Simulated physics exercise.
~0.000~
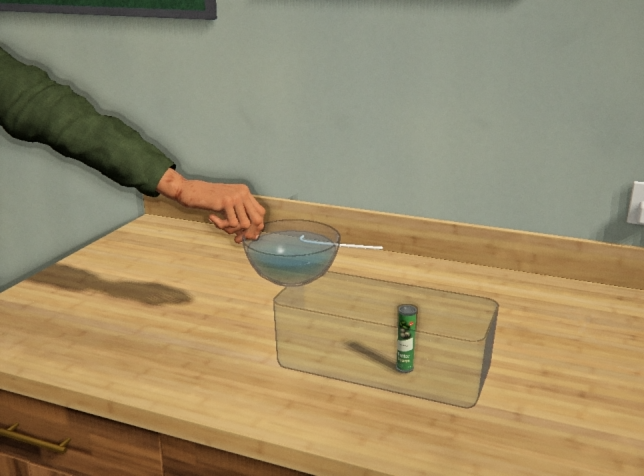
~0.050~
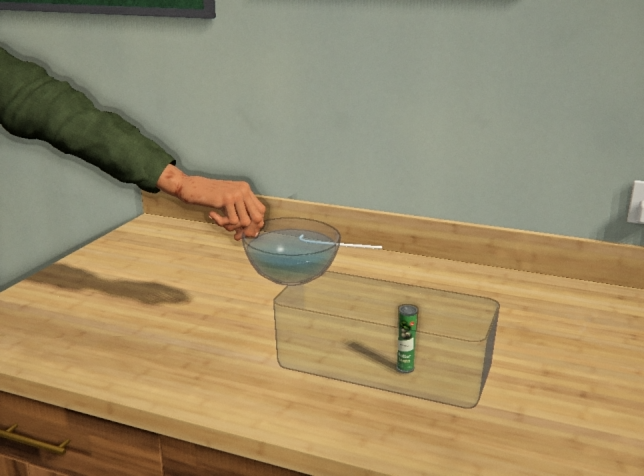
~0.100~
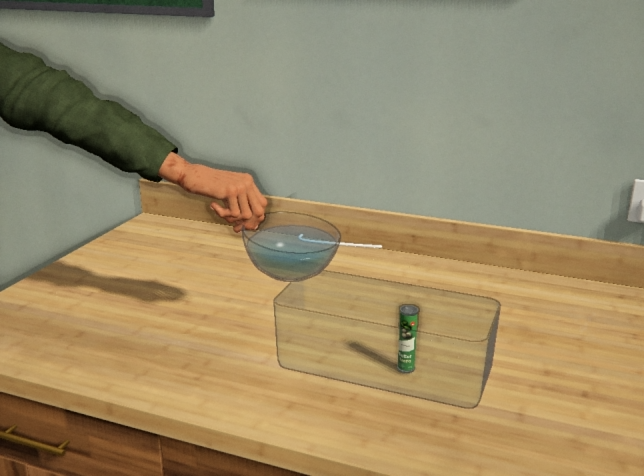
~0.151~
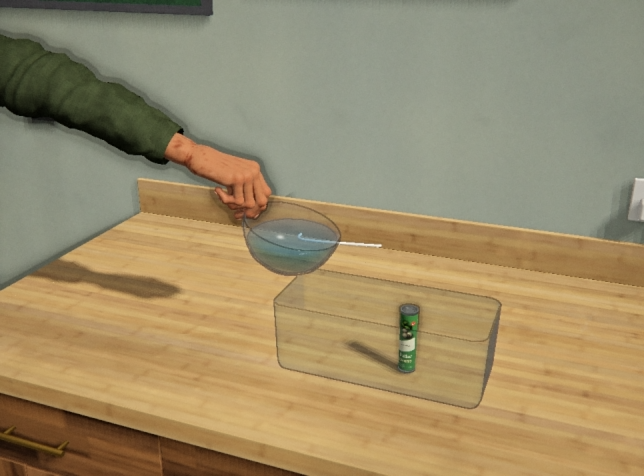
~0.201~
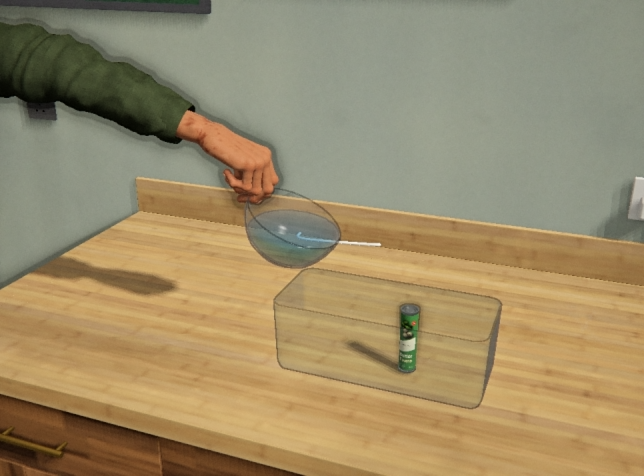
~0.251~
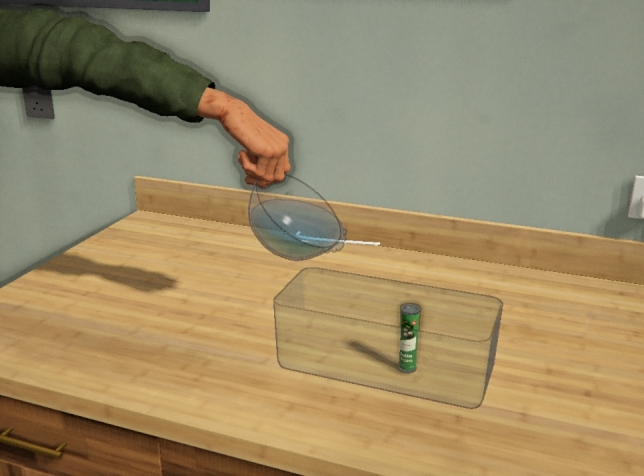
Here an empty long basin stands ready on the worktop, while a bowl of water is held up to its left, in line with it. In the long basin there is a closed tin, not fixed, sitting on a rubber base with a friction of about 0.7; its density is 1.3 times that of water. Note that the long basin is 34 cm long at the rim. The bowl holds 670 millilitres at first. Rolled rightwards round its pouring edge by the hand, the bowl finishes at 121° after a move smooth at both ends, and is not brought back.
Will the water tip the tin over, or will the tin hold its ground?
You'll see it capsize.
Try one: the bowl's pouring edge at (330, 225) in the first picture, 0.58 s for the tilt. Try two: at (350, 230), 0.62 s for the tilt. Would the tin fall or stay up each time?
First it tips over; then it stays on its base.
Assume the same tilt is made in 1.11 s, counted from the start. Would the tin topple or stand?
In that case the tin overturns.
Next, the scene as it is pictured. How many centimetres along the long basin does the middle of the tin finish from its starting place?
It finishes around 7.0 cm from where it began.
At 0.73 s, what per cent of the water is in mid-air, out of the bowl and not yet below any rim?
Near 2 percent.
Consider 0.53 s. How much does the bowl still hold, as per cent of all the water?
I reckon about 10 in a hundred is still held.
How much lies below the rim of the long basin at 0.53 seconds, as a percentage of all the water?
Close to 32 in a hundred.
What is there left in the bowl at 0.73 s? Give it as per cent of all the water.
Around 0 in a hundred.
Then, 0.53 s in, the tilt is 108° and 10 per cent is still to pour; the tin stands where it began.
Then, 0.73 s in, the tilt is 121° and 0 per cent is still to pour; the tin leans 50°.
Then, 0.94 s in, the tilt is 121° and 0 per cent is still to pour; the tin lies on its side.
Then, 1.17 s in, the tilt is 121° and 0 per cent is still to pour; the tin lies on its side.
Finally, the tin lies on its side.
